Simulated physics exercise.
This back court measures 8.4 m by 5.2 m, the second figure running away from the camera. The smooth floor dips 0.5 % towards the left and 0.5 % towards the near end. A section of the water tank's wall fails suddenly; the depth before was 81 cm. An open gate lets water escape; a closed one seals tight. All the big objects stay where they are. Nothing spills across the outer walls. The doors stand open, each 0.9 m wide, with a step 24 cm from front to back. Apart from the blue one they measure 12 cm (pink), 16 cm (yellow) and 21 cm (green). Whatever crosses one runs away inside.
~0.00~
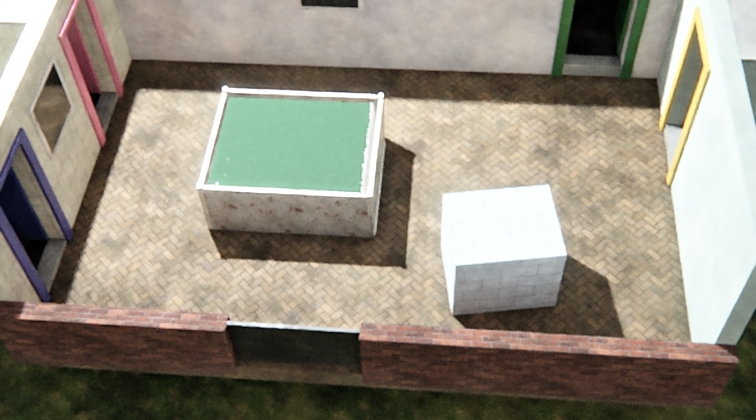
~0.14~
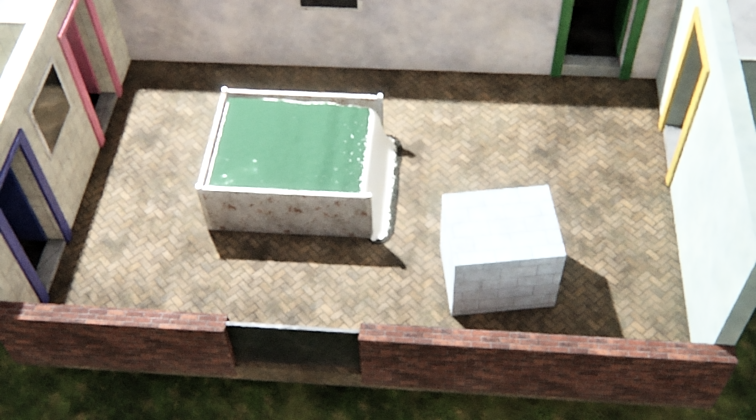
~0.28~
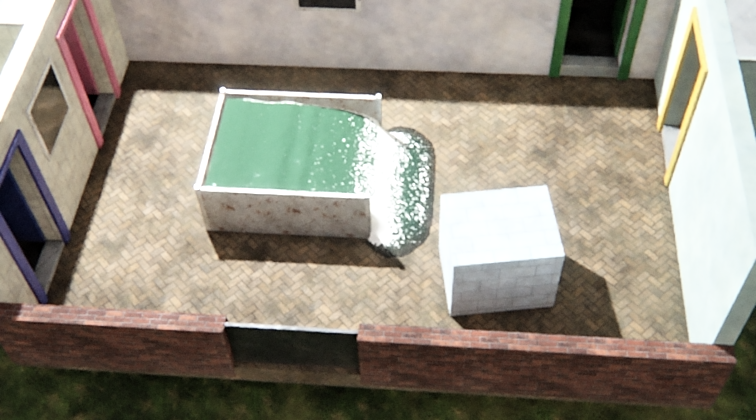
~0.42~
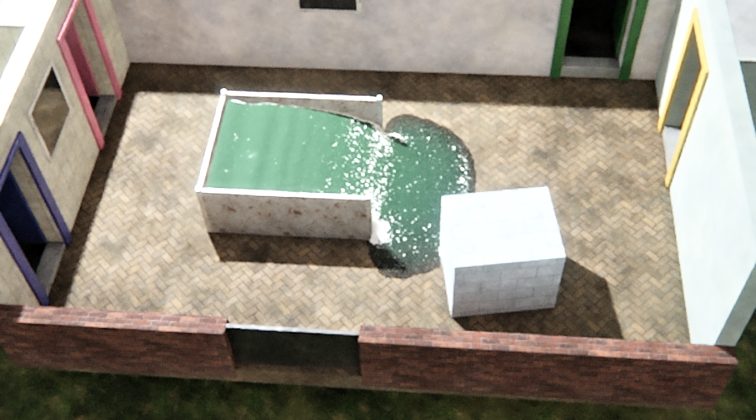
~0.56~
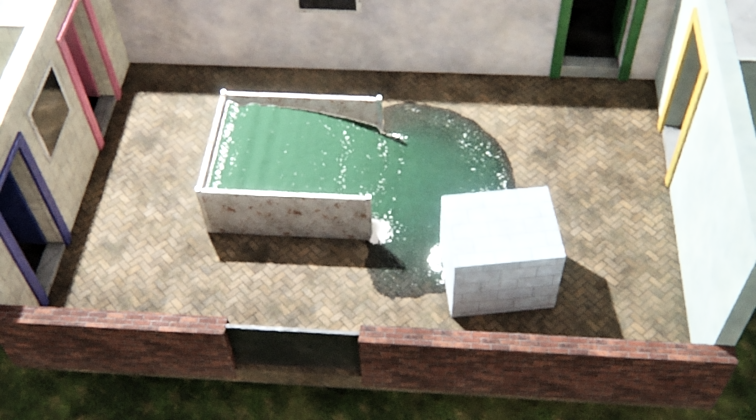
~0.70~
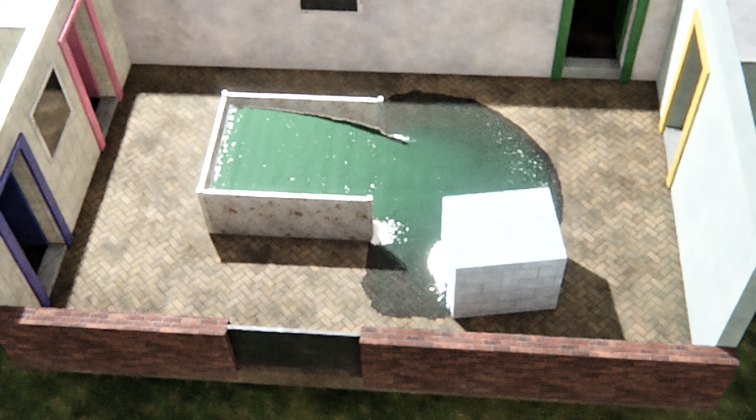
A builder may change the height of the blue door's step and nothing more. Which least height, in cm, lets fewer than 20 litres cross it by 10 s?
Close to 11 cm is just enough.
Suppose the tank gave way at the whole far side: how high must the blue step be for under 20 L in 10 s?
Some 7.5 cm.
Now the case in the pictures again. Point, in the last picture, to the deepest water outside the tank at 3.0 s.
Near (656, 130).
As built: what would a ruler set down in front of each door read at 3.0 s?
In cm: Pink 0, yellow 32, blue 0, green 32.
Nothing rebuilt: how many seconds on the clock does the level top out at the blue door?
At about 9.0 s.
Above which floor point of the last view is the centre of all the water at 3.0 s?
Near (496, 192).
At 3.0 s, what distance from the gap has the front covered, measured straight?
About 5.0 m.
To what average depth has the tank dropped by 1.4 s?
Roughly 40 cm on average.
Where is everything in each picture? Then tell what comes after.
The first picture shows the water tank at (294, 144) is whole and still, 81 cm deep; the blue door at (35, 225) is dry.
In the second picture, the gap is at (374, 174), the front 0.3 m out at (388, 231); the back of the water tank holds 81 cm.
In the third picture, the gap is at (373, 176), the front 0.8 m out at (426, 223); the back of the water tank holds 81 cm.
In the fourth picture, the gap is at (374, 178), the front 1.3 m out at a hidden place; the back of the water tank holds 79 cm.
In the fifth picture, water pours out at (374, 179) and has run 1.9 m, to a hidden place; about 10 cm deep outside, 72 cm at the back.
In the sixth picture, water pours out at (375, 180) and has run 2.5 m, to a hidden place; about 8 cm deep outside, 68 cm at the back; the blue door at (35, 230), 4.5 m from the gap, is still 4.3 m from the nearest water.
After 1.4 s water covers 35 % of the floor, deepest (44 cm) near (667, 216); it has not reached the blue door.
After 3.0 s water covers 55 % of the floor, deepest (40 cm) near (656, 130); it has not reached the blue door.
After 10.0 s water covers 100 % of the floor, deepest (16 cm) near (67, 251); 15 cm at the blue door, 32 litres in over its 9 cm step.
At the blue door as built, the water arrived by 5.3 s and peaked near 18 cm at 9.2 s.
With a step of 9.5 cm, 28 litres would have come in within the 10 s; with 13 cm, 11 litres. So under 20 litres takes about 11 cm.
